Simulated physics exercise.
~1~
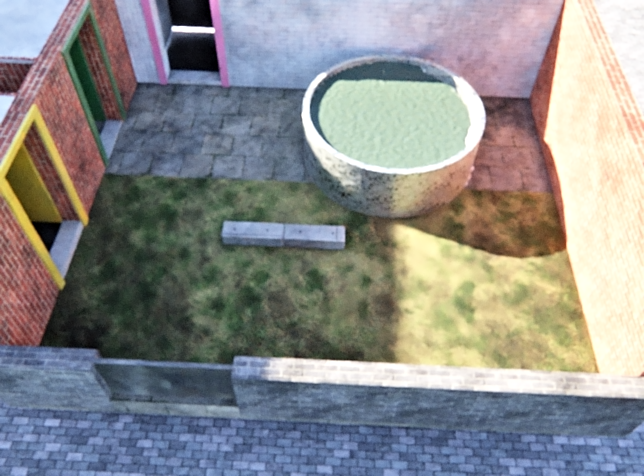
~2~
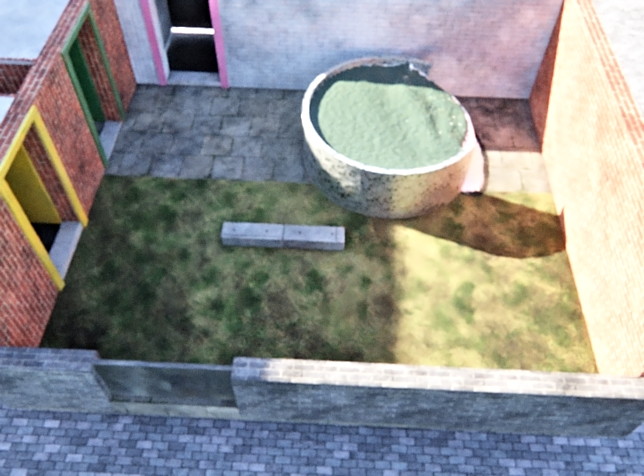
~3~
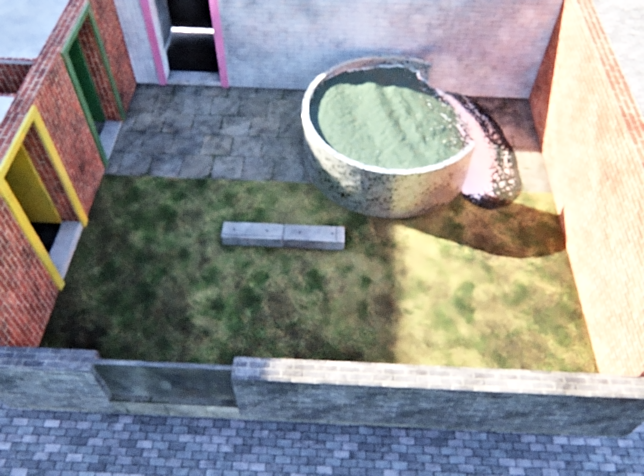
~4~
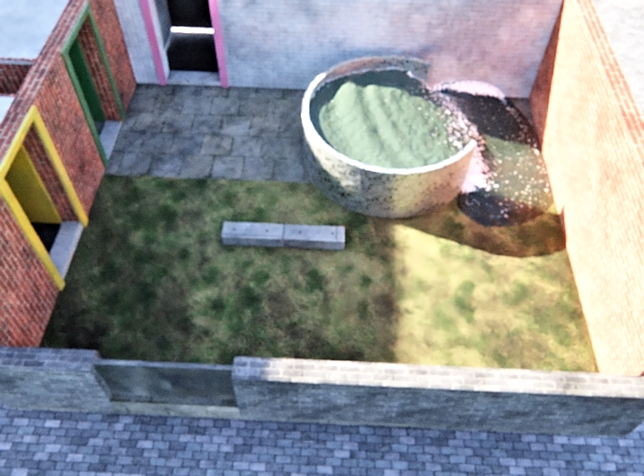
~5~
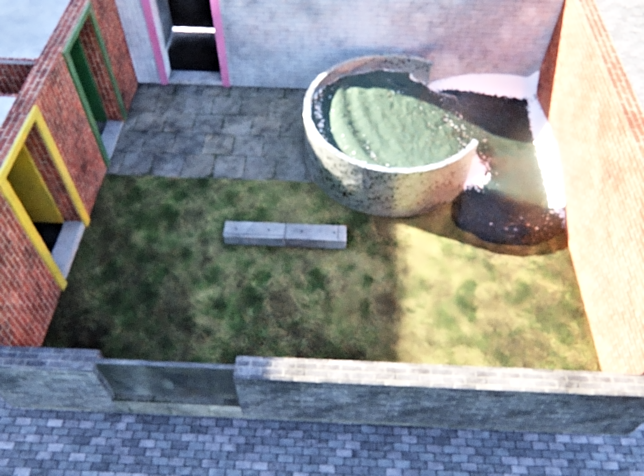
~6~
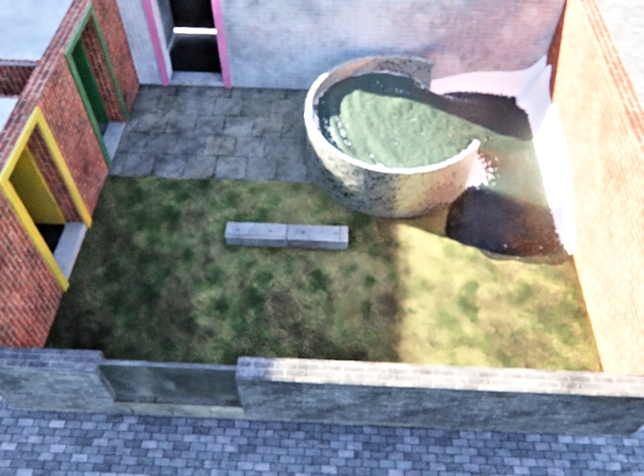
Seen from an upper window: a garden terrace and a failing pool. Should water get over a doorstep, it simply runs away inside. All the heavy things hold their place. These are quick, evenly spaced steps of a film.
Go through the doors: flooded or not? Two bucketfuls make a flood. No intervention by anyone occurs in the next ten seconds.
Pink door: Not flooded. Yellow door: Not flooded. Green door: Flooded.
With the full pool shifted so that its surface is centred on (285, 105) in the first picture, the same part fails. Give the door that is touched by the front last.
Bringing up the rear is the yellow door.
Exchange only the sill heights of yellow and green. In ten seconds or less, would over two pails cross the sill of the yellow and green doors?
Results - yellow door surpasses it, green door fails to reach it.
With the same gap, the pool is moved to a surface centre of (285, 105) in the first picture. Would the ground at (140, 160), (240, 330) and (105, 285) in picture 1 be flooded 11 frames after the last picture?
Bone-dry, bone-dry, bone-dry.
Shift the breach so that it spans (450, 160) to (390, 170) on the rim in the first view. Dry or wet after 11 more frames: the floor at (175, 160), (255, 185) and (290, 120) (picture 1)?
Untouched, untouched, untouched.
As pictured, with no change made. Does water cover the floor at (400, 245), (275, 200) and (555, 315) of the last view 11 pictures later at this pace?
Taking them as listed, they are spared, spared and waterlogged.
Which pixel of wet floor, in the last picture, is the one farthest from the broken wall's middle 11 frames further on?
The wet point farthest out is around (601, 402).
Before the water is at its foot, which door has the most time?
The yellow-painted one.
A moment on, water covers 20 % of the floor; the pink door not reached, the yellow door not reached, the green door not reached.
Next, water covers 30 % of the floor; the pink door not reached, the yellow door not reached, the green door not reached.
Then, water covers 60 % of the floor; the pink door wet at the sill, nothing in, the yellow door not reached, the green door wet at the sill, nothing in.
Later, water covers 85 % of the floor; the pink door wet at the sill, nothing in, the yellow door wet at the sill, nothing in, the green door over two buckets in.
In the end, water covers 95 % of the floor; the pink door wet at the sill, nothing in, the yellow door under two buckets in, the green door over two buckets in.
